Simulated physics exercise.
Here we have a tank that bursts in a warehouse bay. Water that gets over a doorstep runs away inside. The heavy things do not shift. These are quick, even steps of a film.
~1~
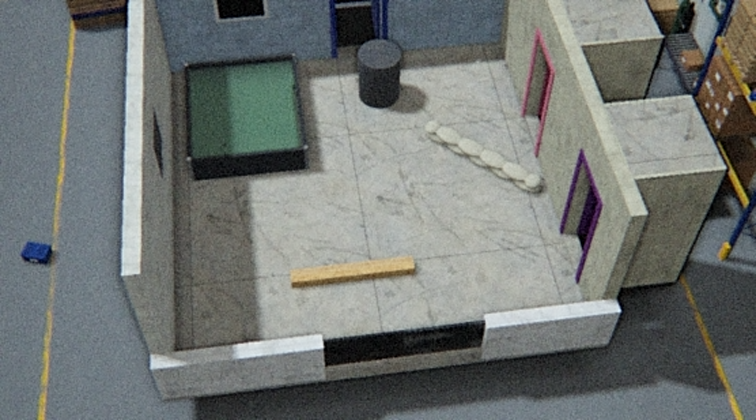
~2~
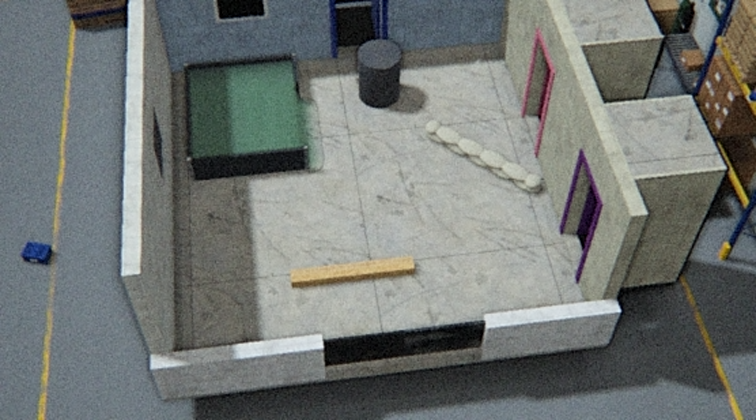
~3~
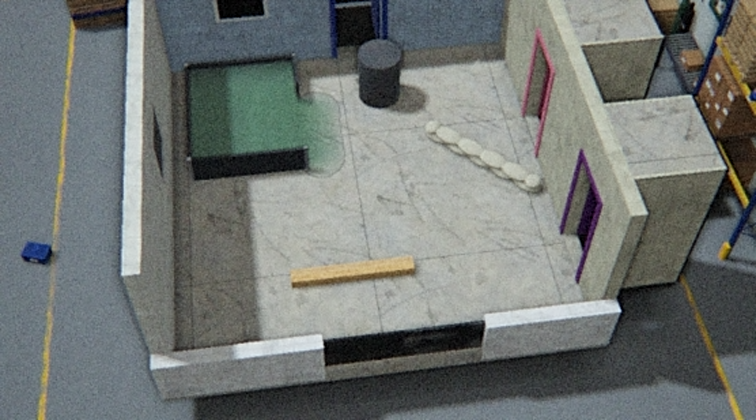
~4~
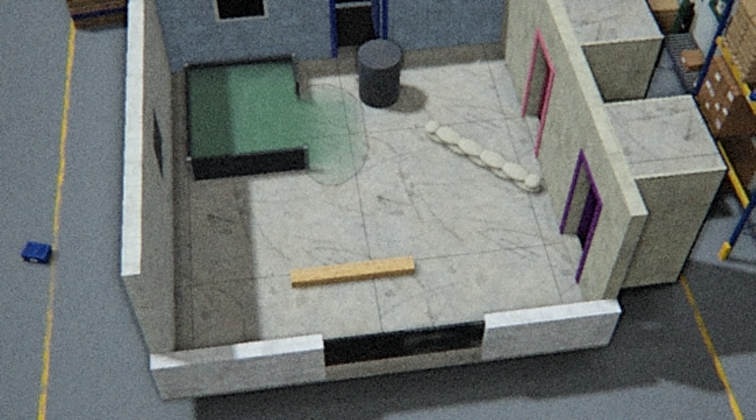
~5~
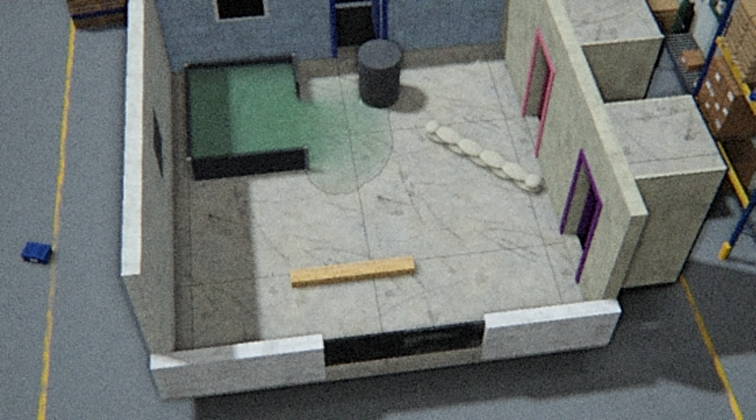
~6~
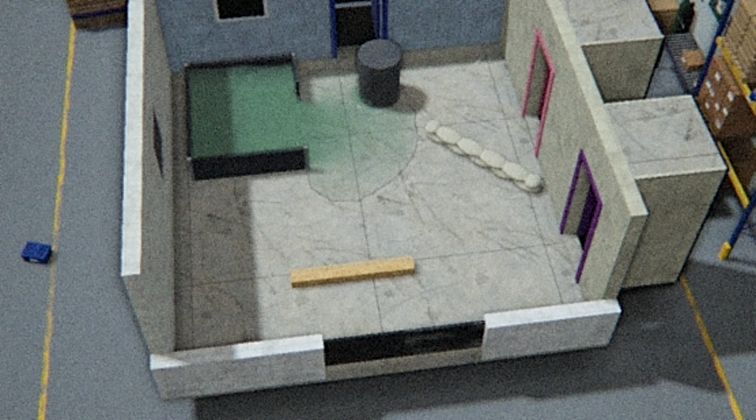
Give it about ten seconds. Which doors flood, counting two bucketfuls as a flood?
In the end: The pink door stays under that; the purple door takes more than that; the blue door takes more than that.
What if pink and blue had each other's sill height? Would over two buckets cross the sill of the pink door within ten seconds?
In short: The pink door floods.
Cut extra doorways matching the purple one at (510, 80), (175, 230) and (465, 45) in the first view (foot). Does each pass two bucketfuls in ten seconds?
In turn: Takes more, is under, floods.
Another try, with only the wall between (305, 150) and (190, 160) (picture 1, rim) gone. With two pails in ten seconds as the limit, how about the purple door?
Then: Purple lets more in.
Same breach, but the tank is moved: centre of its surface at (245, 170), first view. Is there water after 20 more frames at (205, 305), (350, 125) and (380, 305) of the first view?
In turn: Clear, free of water, not flooded.
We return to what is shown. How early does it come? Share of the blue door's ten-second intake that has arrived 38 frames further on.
I make it 80 per cent.
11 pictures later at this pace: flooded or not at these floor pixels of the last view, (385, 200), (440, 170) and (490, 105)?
In turn: Covered, covered, awash.
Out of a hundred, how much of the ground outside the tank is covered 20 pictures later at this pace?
Close to 50 %.
A moment on, water covers 20 % of the floor; the pink door not reached, the purple door not reached, the blue door wet at the sill, nothing in.
Next, water covers 35 % of the floor; the pink door wet at the sill, nothing in, the purple door not reached, the blue door under two buckets in.
Then, water covers 50 % of the floor; the pink door under two buckets in, the purple door over two buckets in, the blue door over two buckets in.
Later, water covers 65 % of the floor; the pink door under two buckets in, the purple door far over two buckets in, the blue door over two buckets in.
In the end, water covers 85 % of the floor; the pink door under two buckets in, the purple door far over two buckets in, the blue door far over two buckets in.
